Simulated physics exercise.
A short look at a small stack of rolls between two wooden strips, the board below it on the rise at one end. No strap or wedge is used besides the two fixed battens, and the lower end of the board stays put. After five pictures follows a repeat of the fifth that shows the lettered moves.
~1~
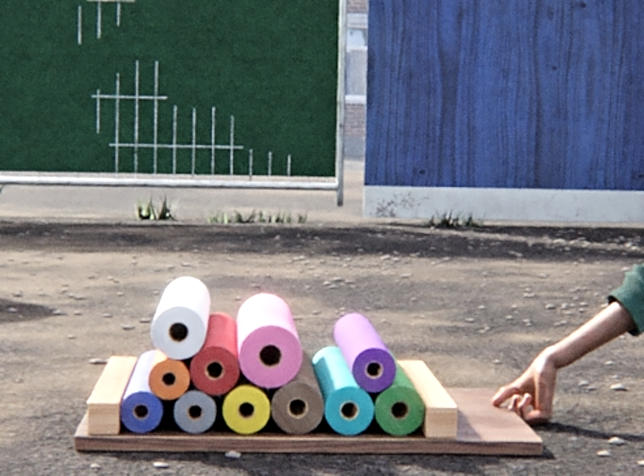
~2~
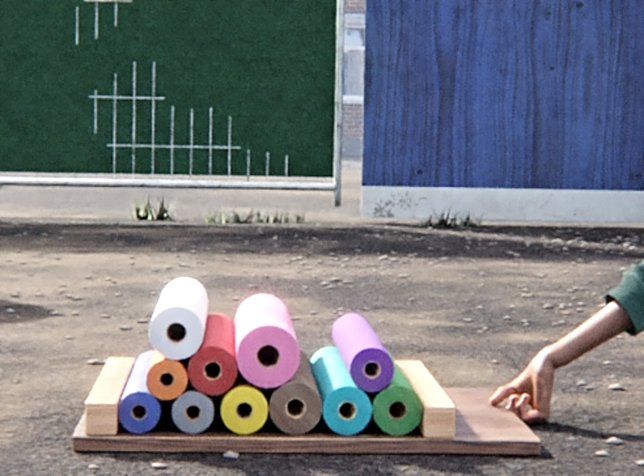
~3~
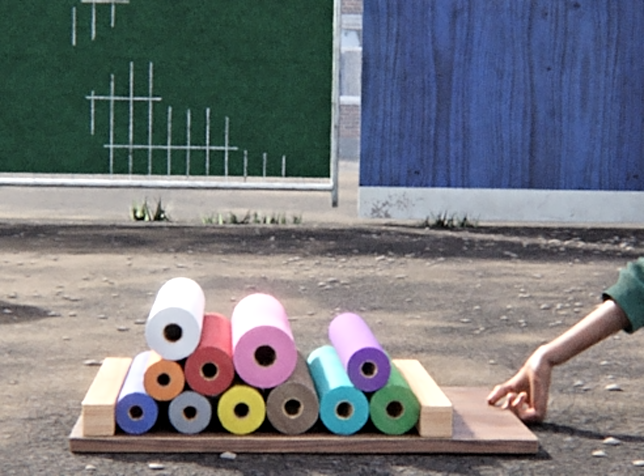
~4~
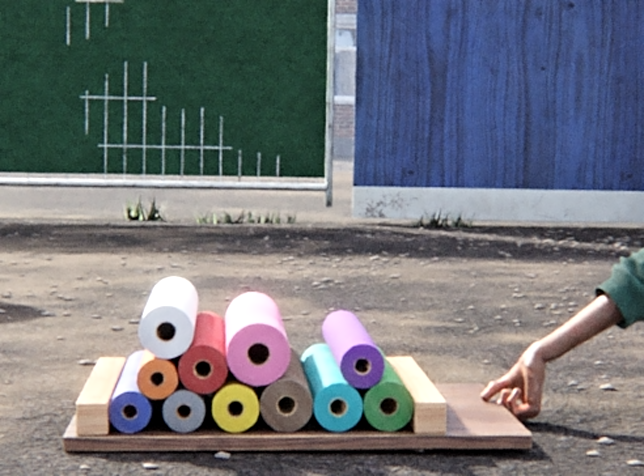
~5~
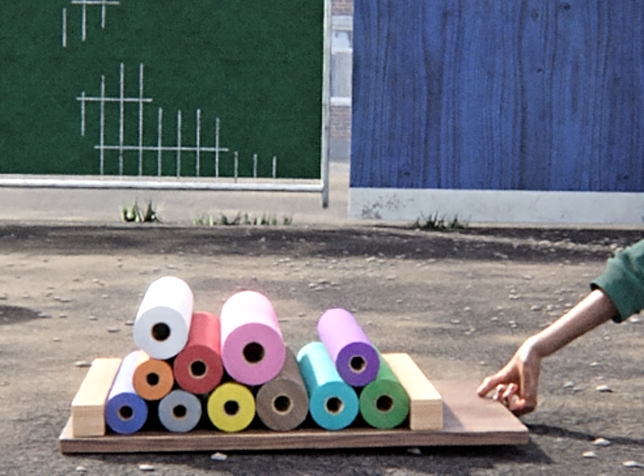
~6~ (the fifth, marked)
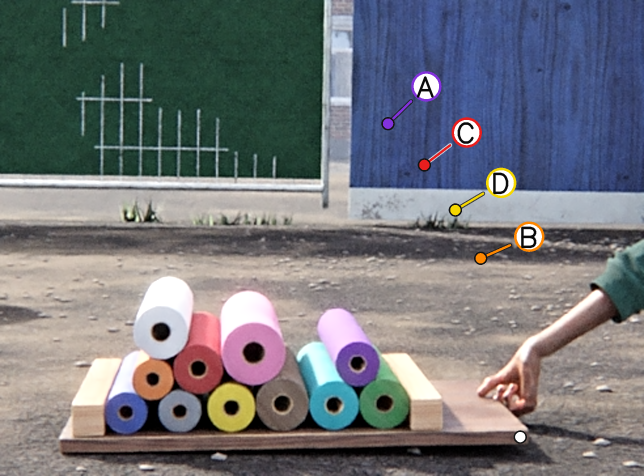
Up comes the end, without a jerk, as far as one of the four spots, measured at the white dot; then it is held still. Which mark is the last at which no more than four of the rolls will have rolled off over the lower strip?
It can be raised to B.
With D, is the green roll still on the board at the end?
Yes.
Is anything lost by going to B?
At B: Yes.
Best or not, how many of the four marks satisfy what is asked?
One of the four.
On the copy, A at (388, 124); B at (481, 259); C at (424, 165); D at (455, 210); the white dot at (520, 437).
On B. First, board at 16°.
Then, board at 25°.
Finally, board at 25°, four over the low batten (orange, red, pink, white).
By contrast, A five over the low batten; C five over the low batten; D five over the low batten.
